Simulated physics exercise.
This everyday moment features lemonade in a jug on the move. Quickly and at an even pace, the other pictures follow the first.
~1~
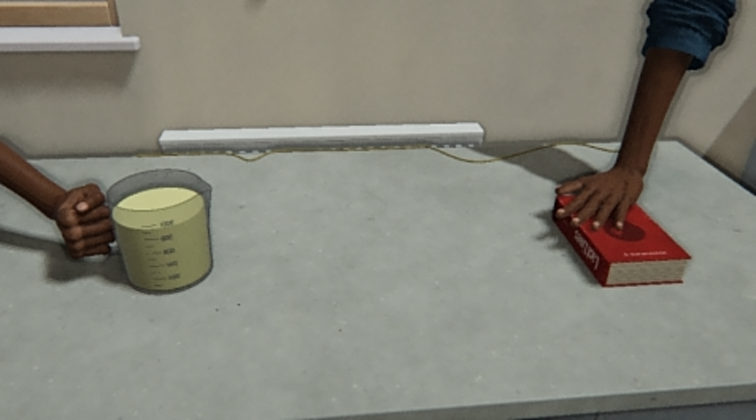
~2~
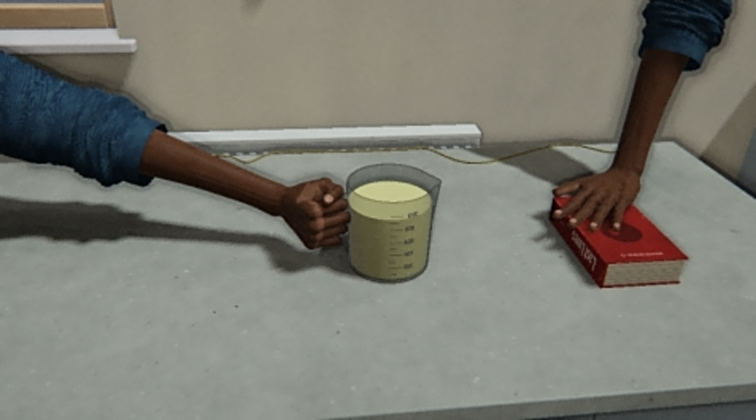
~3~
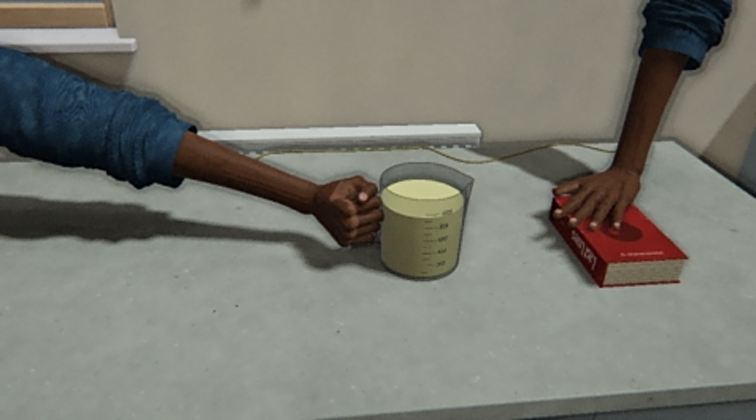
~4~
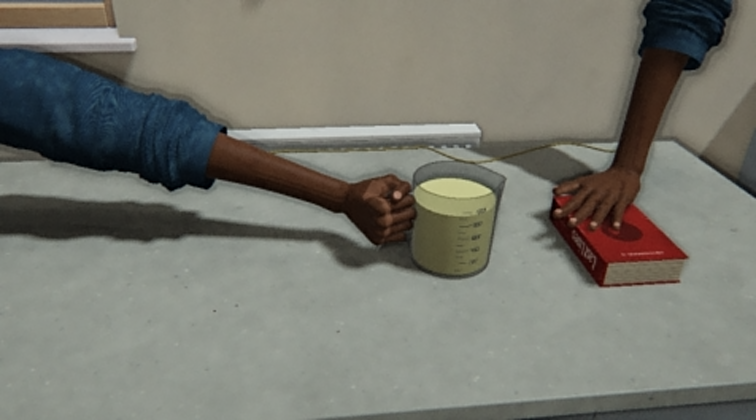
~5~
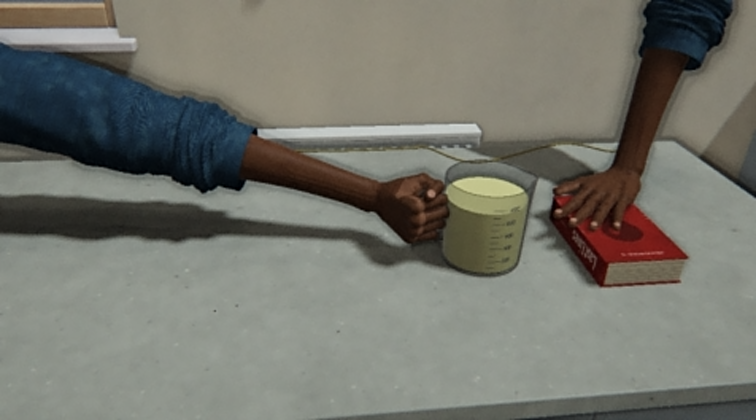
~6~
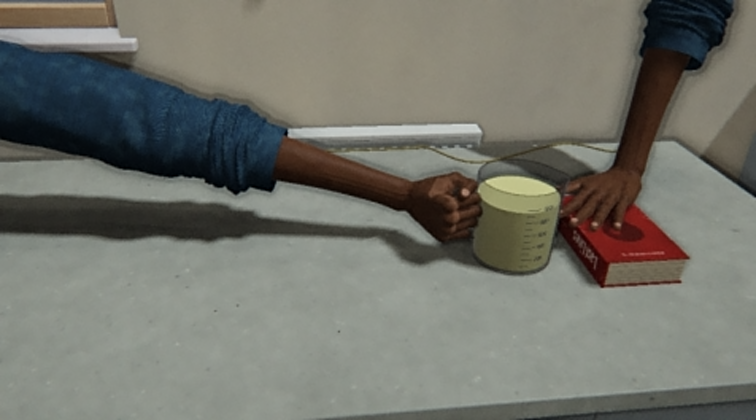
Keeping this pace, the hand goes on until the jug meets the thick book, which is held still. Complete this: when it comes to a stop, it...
When it stops, it loses some.
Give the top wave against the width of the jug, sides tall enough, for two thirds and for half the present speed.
Peak rise: 30 percent first, 20 percent second.
Soon after, the jug meets the thick book.
Later, the lemonade surges up the wall; some has gone over its rim.
In the end, the jug stands at the thick book; some has gone over its rim.
